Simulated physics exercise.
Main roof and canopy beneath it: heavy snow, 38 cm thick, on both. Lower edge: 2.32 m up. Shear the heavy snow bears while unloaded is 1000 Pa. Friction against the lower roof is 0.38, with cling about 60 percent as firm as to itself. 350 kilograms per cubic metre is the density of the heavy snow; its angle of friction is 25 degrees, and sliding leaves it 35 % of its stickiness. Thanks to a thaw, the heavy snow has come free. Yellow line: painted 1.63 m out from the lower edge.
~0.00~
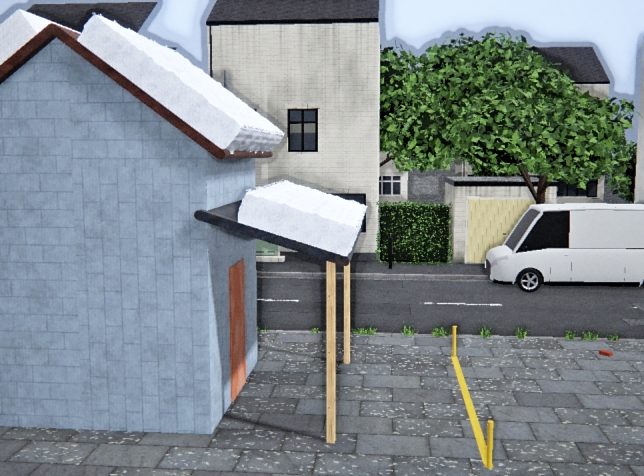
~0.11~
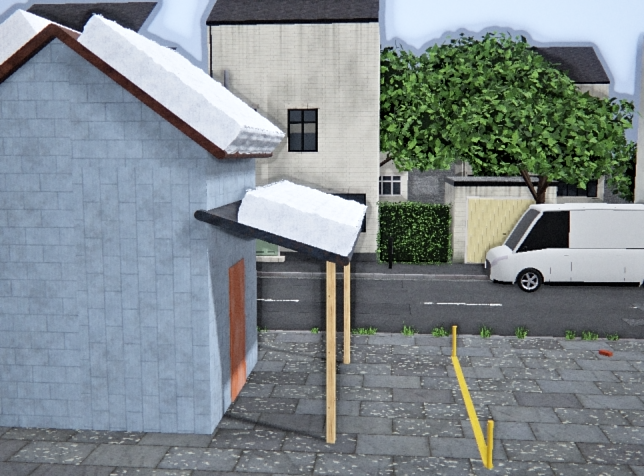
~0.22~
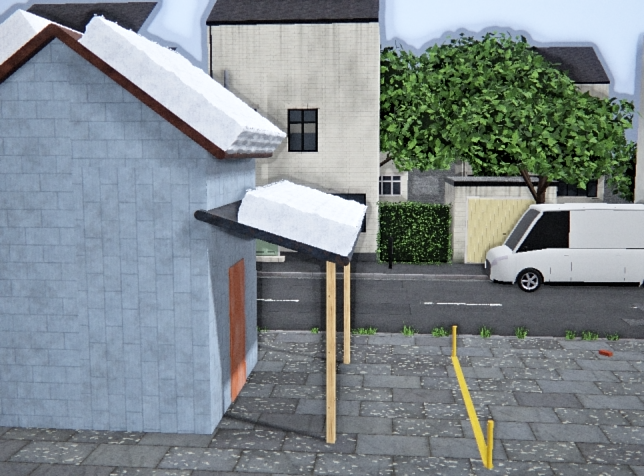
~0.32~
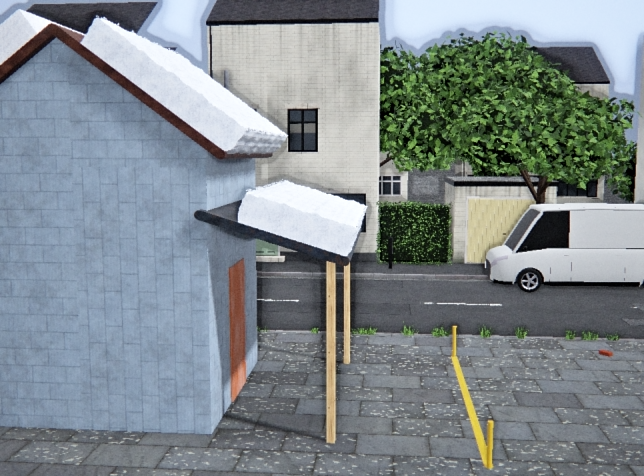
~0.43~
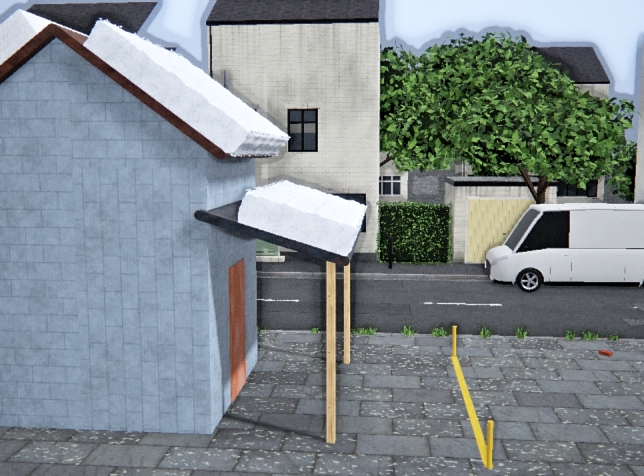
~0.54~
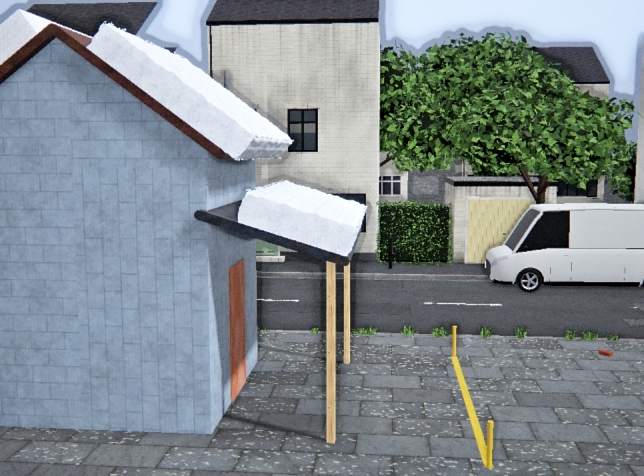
A thick slab of white snow lies on the sloping roof of a blue-grey block building at left, seen from a fixed, slightly raised viewpoint across a paved yard. Below it, a dark canopy on wooden posts carries more snow, with a yellow line right and a white van, road and tree behind. The upper slab creeps slightly down rightward, edging past the eave in one piece.
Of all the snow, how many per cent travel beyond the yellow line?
Something like 1 %.
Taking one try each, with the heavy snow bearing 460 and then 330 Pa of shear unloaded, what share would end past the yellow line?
First 20 %, second 30 %.
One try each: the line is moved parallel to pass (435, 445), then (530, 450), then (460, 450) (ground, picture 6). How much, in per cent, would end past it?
First try around 7 per cent, second around 0 per cent, third around 3 per cent.
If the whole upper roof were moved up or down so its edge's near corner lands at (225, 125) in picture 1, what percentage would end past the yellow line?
About 8 per cent.
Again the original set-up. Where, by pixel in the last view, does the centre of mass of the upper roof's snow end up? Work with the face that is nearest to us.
Close to (321, 263) in the last picture.
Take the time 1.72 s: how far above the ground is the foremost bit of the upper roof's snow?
Height: Approx. 3.0 m.
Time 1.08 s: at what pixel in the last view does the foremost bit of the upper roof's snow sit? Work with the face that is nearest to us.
You'll find it close to (282, 182).
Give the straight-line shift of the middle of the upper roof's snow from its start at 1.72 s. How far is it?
Straight-line shift: Roughly 1.4 m.
After 1.08 s, none is below the lower edge and 0 % is past the line.
After 1.72 s, none is below the lower edge and 0 % is past the line.
After 2.36 s, none is below the lower edge and 0 % is past the line.
After 3.00 s, 18 % is below the lower edge and 0 % is past the line.
After 4.40 s, at the end, 29 % is below the lower edge and 1 % is past the line.
